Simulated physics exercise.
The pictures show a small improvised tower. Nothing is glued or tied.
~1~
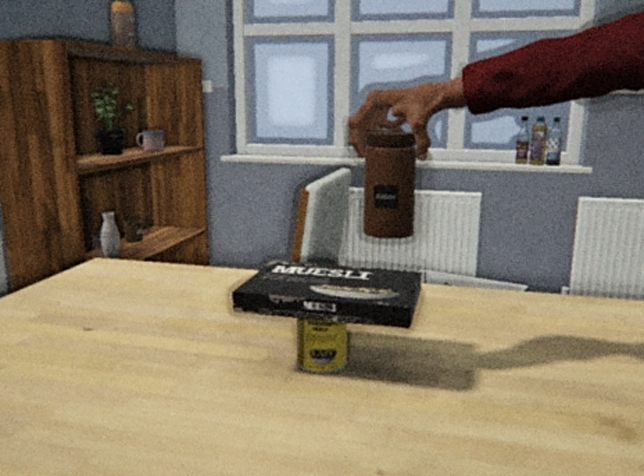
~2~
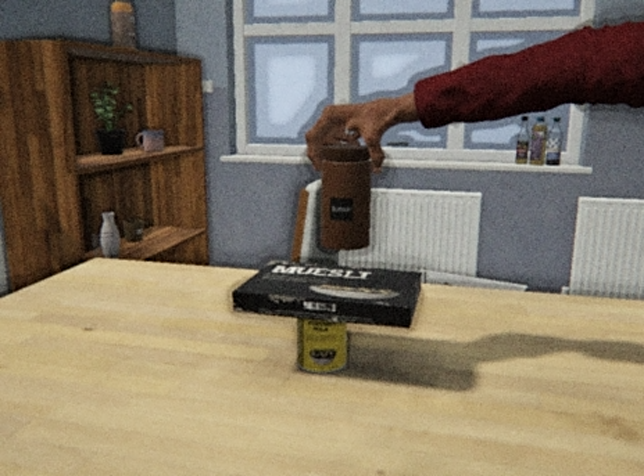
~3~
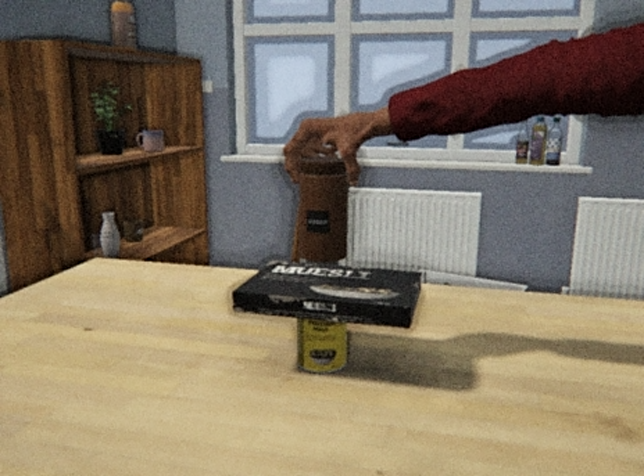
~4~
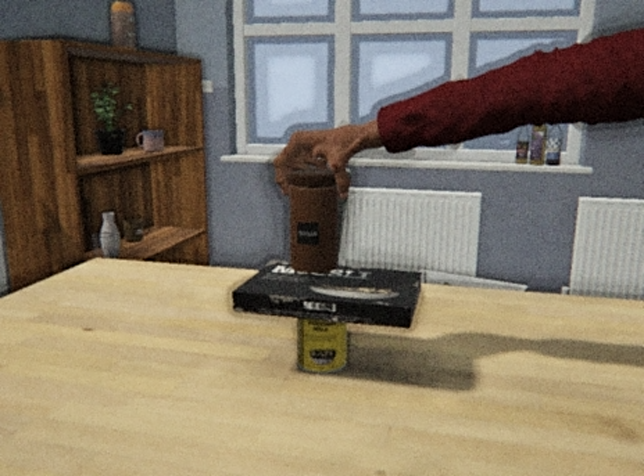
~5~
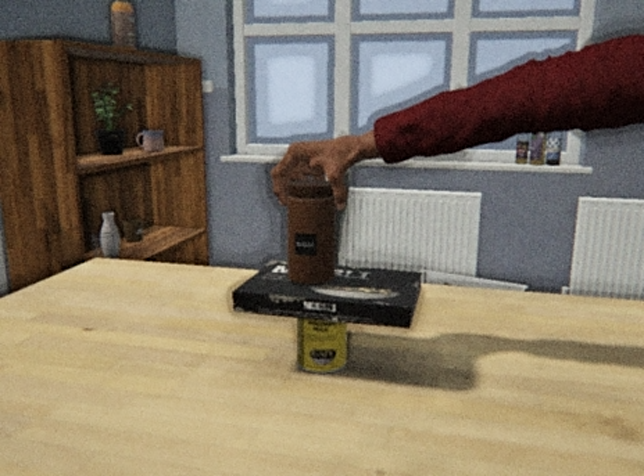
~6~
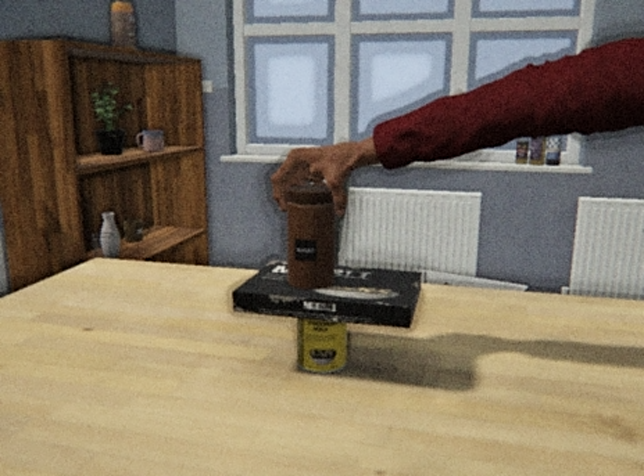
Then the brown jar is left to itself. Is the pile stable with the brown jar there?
Outcome: The stack holds.
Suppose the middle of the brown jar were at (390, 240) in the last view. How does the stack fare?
Then it comes apart.
Then, 0.50 s past the last view, nothing moves.
Then, 1.10 s past the last view, brown jar resting near (311, 237).
Finally, all 3 still in place. Final places as the last picture's camera would see them, brown jar near (310, 237). The stack stays up.
